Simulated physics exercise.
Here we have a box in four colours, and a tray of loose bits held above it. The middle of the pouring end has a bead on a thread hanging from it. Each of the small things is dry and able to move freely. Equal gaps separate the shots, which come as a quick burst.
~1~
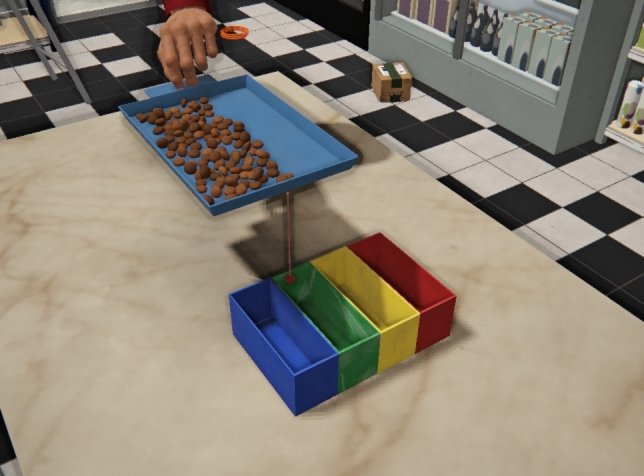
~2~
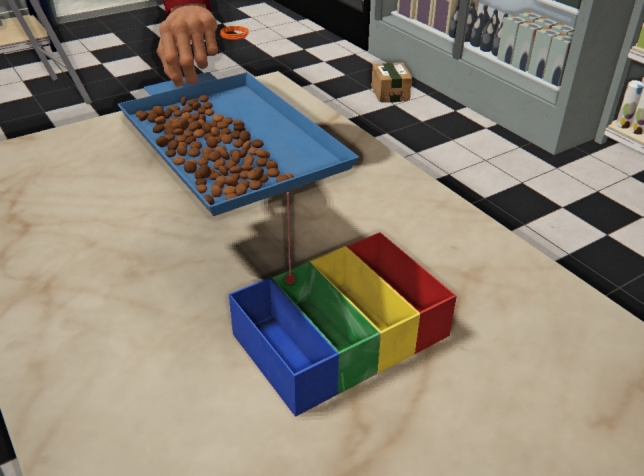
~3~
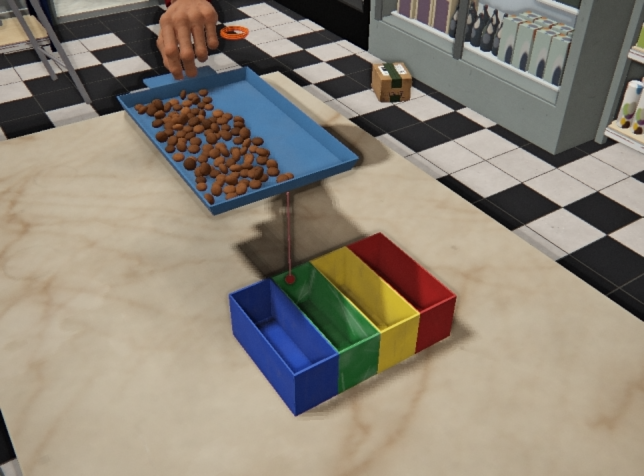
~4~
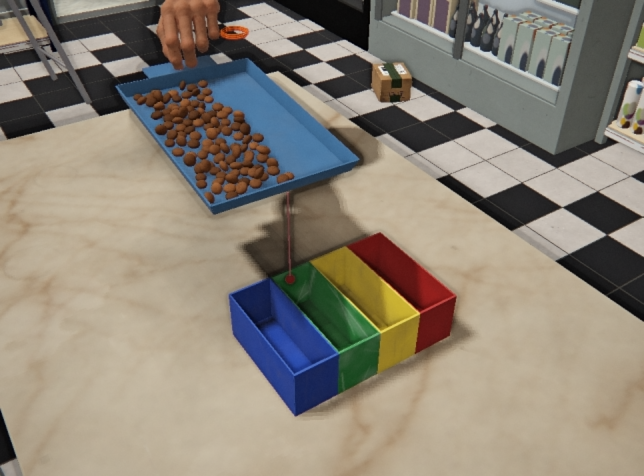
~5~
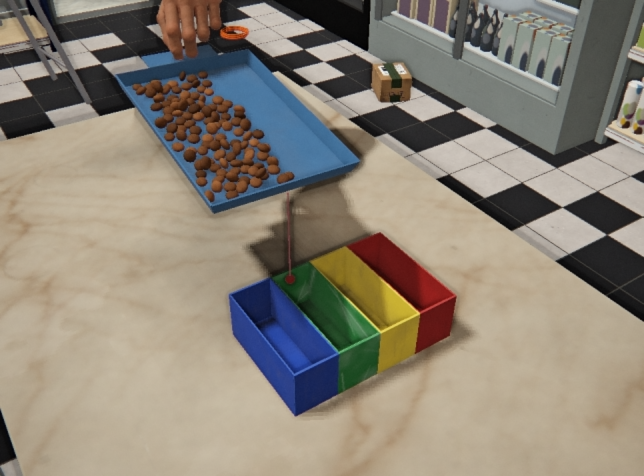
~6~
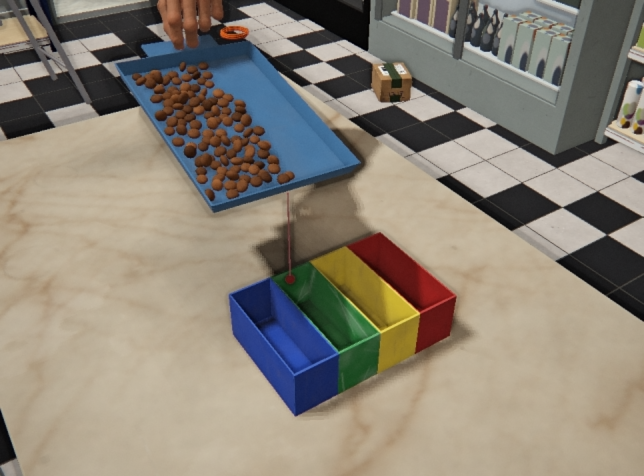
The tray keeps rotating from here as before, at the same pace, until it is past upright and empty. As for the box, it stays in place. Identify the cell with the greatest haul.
Greatest haul: Yellow.
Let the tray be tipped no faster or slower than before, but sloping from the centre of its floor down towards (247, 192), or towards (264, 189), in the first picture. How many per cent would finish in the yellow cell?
In turn 0 and 0 in a hundred.
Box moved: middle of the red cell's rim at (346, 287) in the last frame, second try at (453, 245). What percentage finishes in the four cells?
Roughly 80% on the first try and 70% on the second.
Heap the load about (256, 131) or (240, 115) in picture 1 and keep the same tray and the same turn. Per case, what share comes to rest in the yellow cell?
You'd get near 50 percent first and near 50 percent after that.
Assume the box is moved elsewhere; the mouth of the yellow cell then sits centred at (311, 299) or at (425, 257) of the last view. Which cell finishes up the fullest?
The red one, then that blue cell.
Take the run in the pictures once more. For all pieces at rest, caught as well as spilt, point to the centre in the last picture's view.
Roughly at (353, 334), give or take.
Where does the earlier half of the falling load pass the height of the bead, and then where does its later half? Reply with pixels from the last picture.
At (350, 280) for the first part, then at (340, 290) for the others.
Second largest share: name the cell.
The one in second place is the cell in green.
Soon, tray tipped steeply; nearly all on the tray; a stray few falling or outside the box.
A while on, tray tipped right over; about a quarter on the tray; about a third in the yellow cell; about a quarter in the green cell; a stray few in the red cell; a stray few in the blue cell; about a quarter falling or outside the box.
Towards the end, tray tipped past a quarter turn; about half in the yellow cell; about a third in the green cell; a small part in the blue cell; a small part in the red cell; a stray few falling or outside the box.
Finally, tray tipped past a quarter turn; about half in the yellow cell; about a third in the green cell; a small part in the blue cell; a small part in the red cell; a stray few outside the box.
